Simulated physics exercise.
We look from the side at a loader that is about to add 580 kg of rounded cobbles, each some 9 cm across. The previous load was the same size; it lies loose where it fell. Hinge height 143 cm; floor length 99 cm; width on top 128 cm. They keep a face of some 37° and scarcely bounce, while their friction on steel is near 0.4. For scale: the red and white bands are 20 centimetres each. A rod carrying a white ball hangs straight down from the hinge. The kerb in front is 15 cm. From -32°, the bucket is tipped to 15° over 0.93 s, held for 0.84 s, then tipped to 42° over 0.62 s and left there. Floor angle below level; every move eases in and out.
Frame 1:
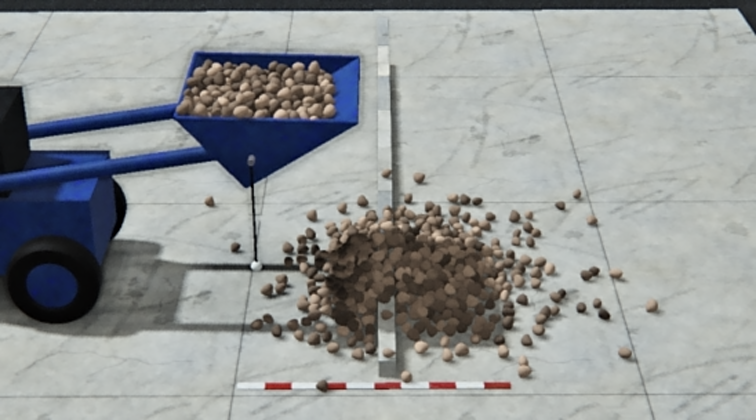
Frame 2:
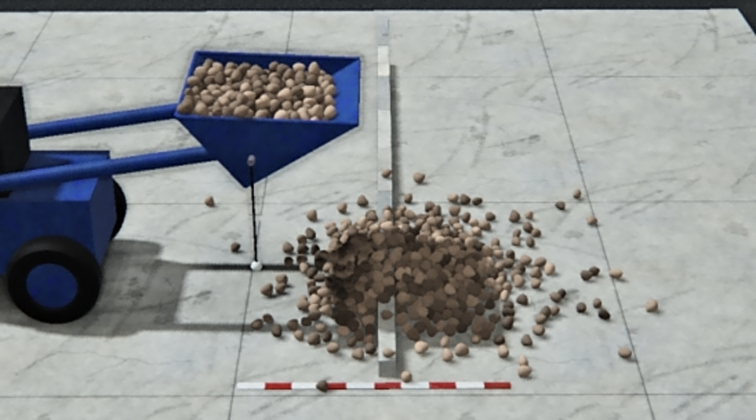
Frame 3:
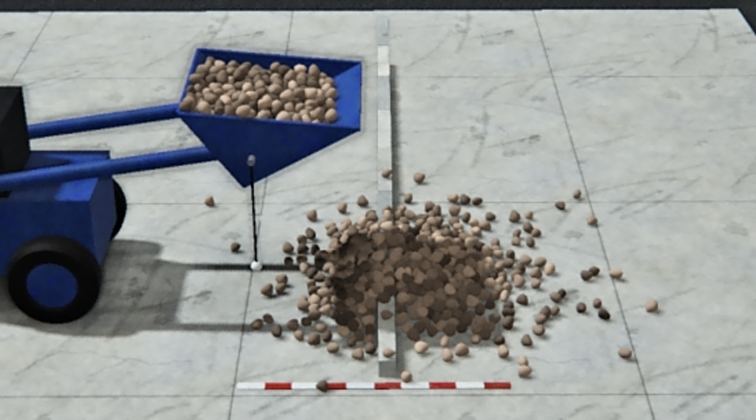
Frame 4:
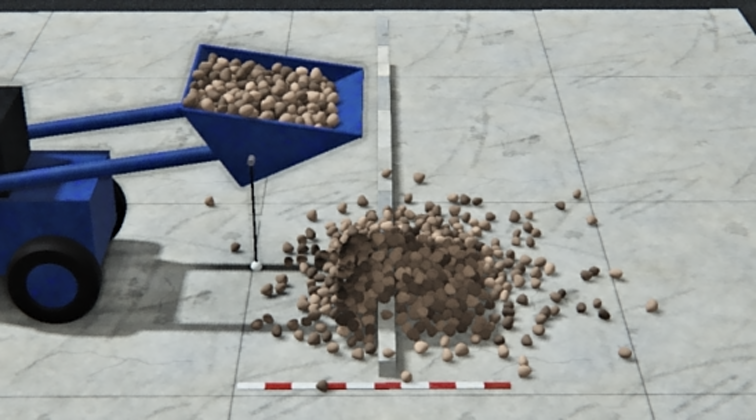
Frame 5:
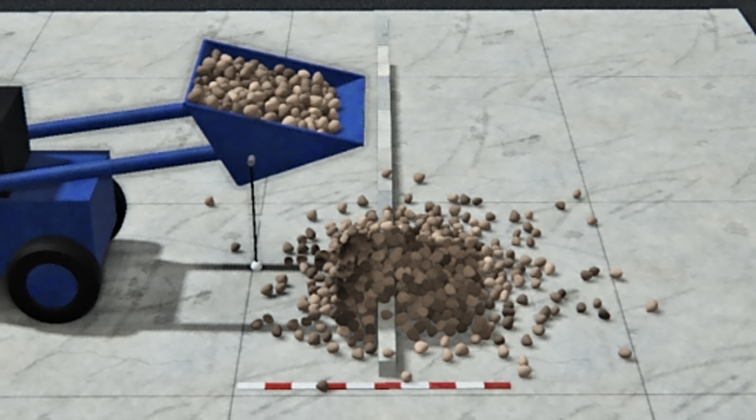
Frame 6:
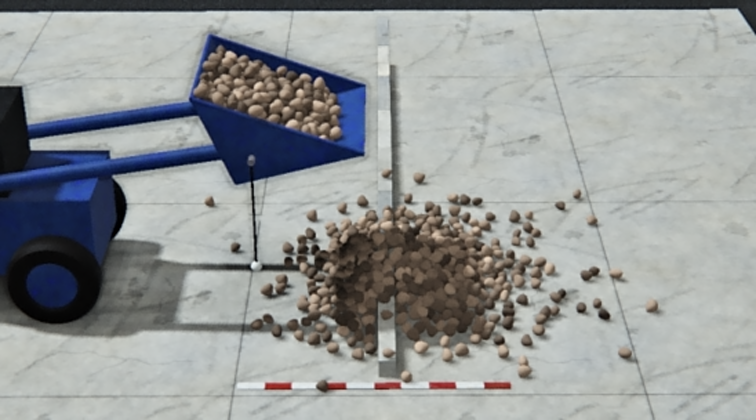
The video shows a blue loader holding a bucket of rounded cobbles beside a loose pile of similar stones lying across a pale kerb; the bucket slowly tilts clockwise, and the stones inside shift slightly while the loader stays put.
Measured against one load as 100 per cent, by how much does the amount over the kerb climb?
The amount climbs by some 46 per cent of a load.
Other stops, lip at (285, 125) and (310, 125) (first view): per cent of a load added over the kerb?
Around 0 and 10 percent respectively.
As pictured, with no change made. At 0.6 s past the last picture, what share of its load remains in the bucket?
It keeps some 100 percent of its load.
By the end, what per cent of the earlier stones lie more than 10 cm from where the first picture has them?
Roughly 10 percent.
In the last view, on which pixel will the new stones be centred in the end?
Around (385, 263) in the last picture.
Then, 0.3 s after the last picture the floor is at 8°; in per cent of one load, 100 in the bucket, 40 on this side of the kerb, 60 over the kerb; the foremost stones are at (632, 286).
Then, 0.6 s after the last picture the floor is at 15°; in per cent of one load, 99 in the bucket, 41 on this side of the kerb, 60 over the kerb; the foremost stones are at (632, 286).
Then, 2.4 s after the last picture the floor is at 42°; in per cent of one load, 0 in the bucket, 98 on this side of the kerb, 102 over the kerb; the foremost stones are at (632, 286).
Then, 5.2 s after the last picture the floor is at 42°; in per cent of one load, 0 in the bucket, 94 on this side of the kerb, 106 over the kerb; the foremost stones are at (632, 286). Net gain over the kerb, 46.
